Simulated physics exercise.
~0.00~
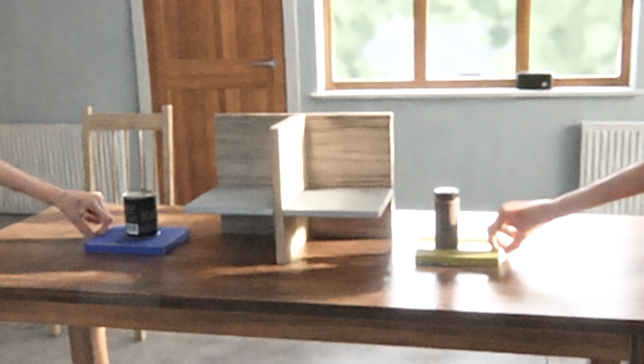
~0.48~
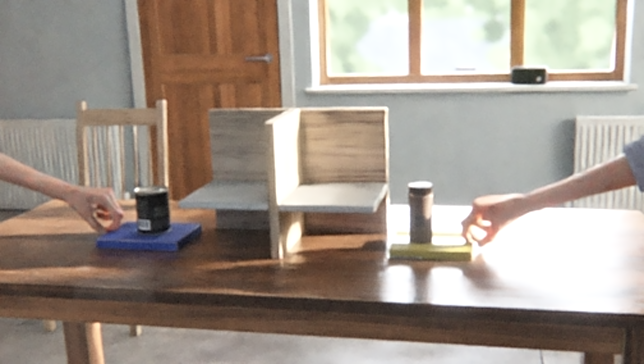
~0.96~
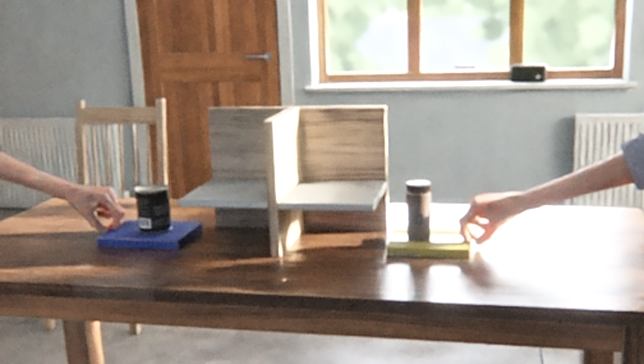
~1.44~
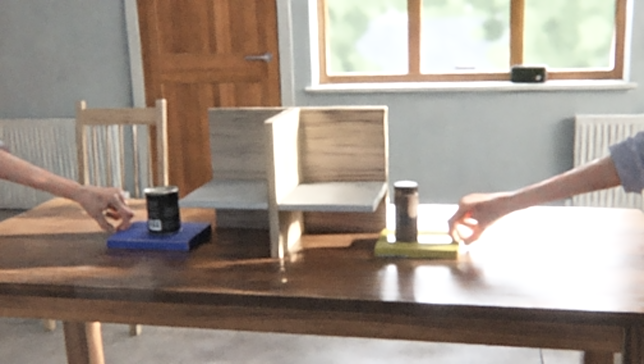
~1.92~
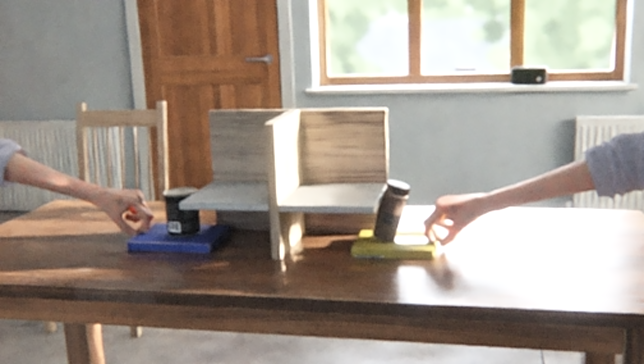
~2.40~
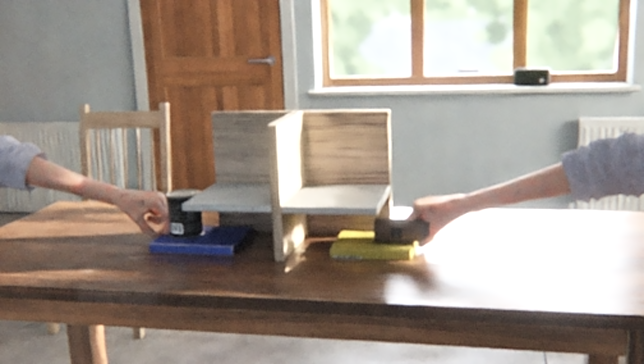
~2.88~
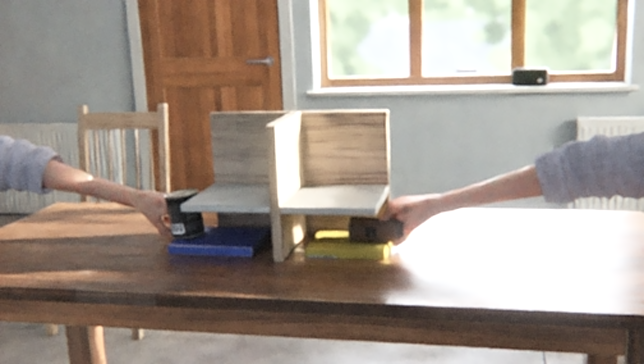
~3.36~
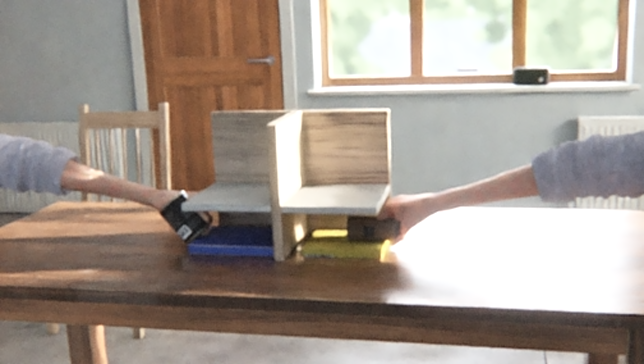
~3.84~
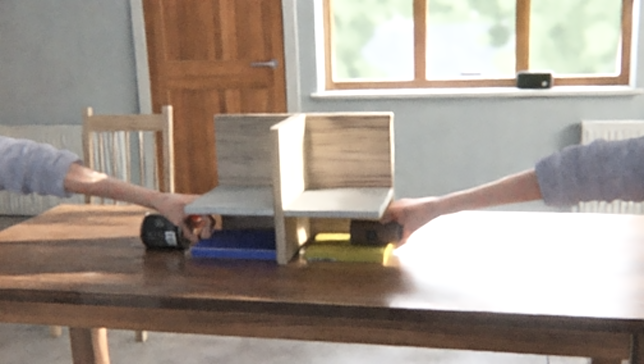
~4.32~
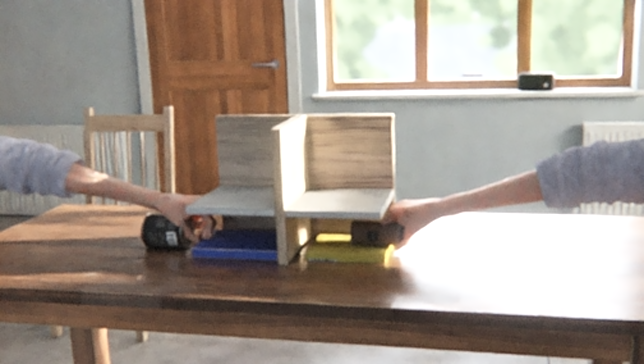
Two hands slid a blue board and a yellow box, each carrying an upright container, under a wooden shelf from opposite sides; the brown shaker tipped over first, then the black pot was knocked back, and both ended up on their sides.
